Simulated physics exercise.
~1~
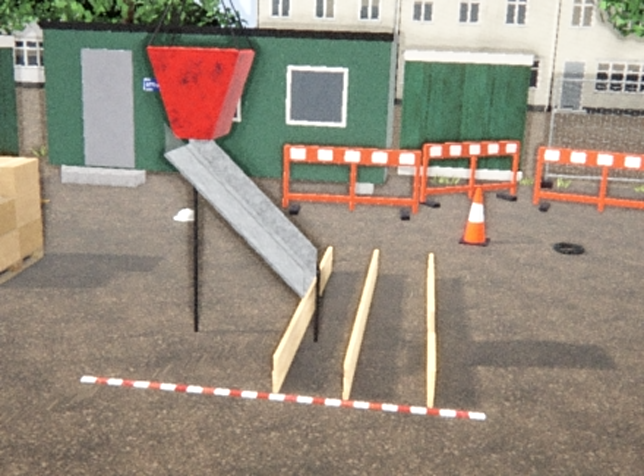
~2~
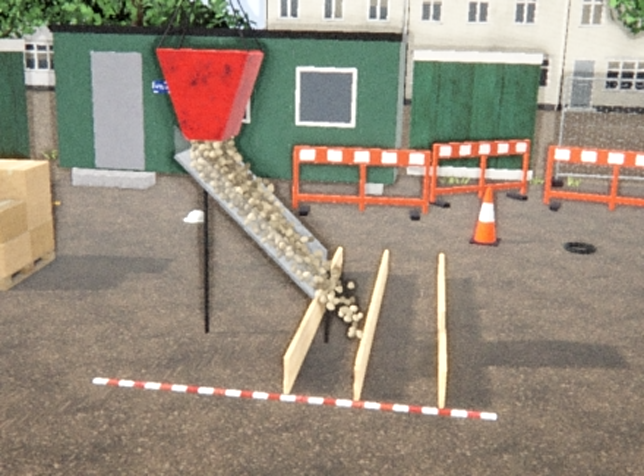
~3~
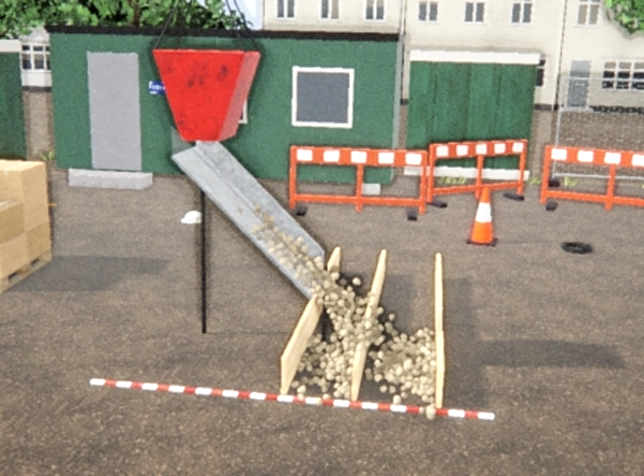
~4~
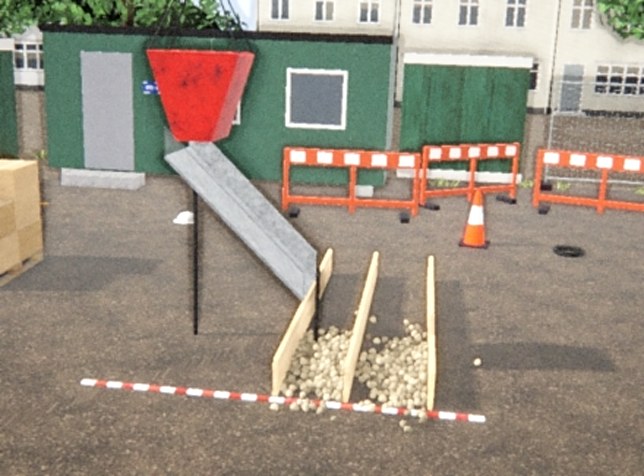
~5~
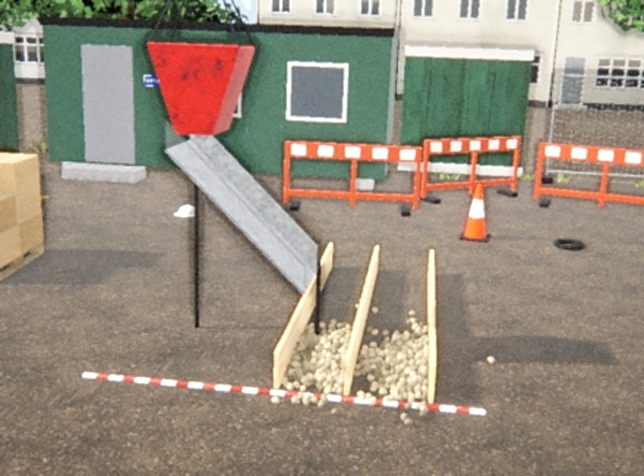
Paved yard with green cabins, pale stones pouring from a red hopper down a steel slide and settling between three wooden planks.
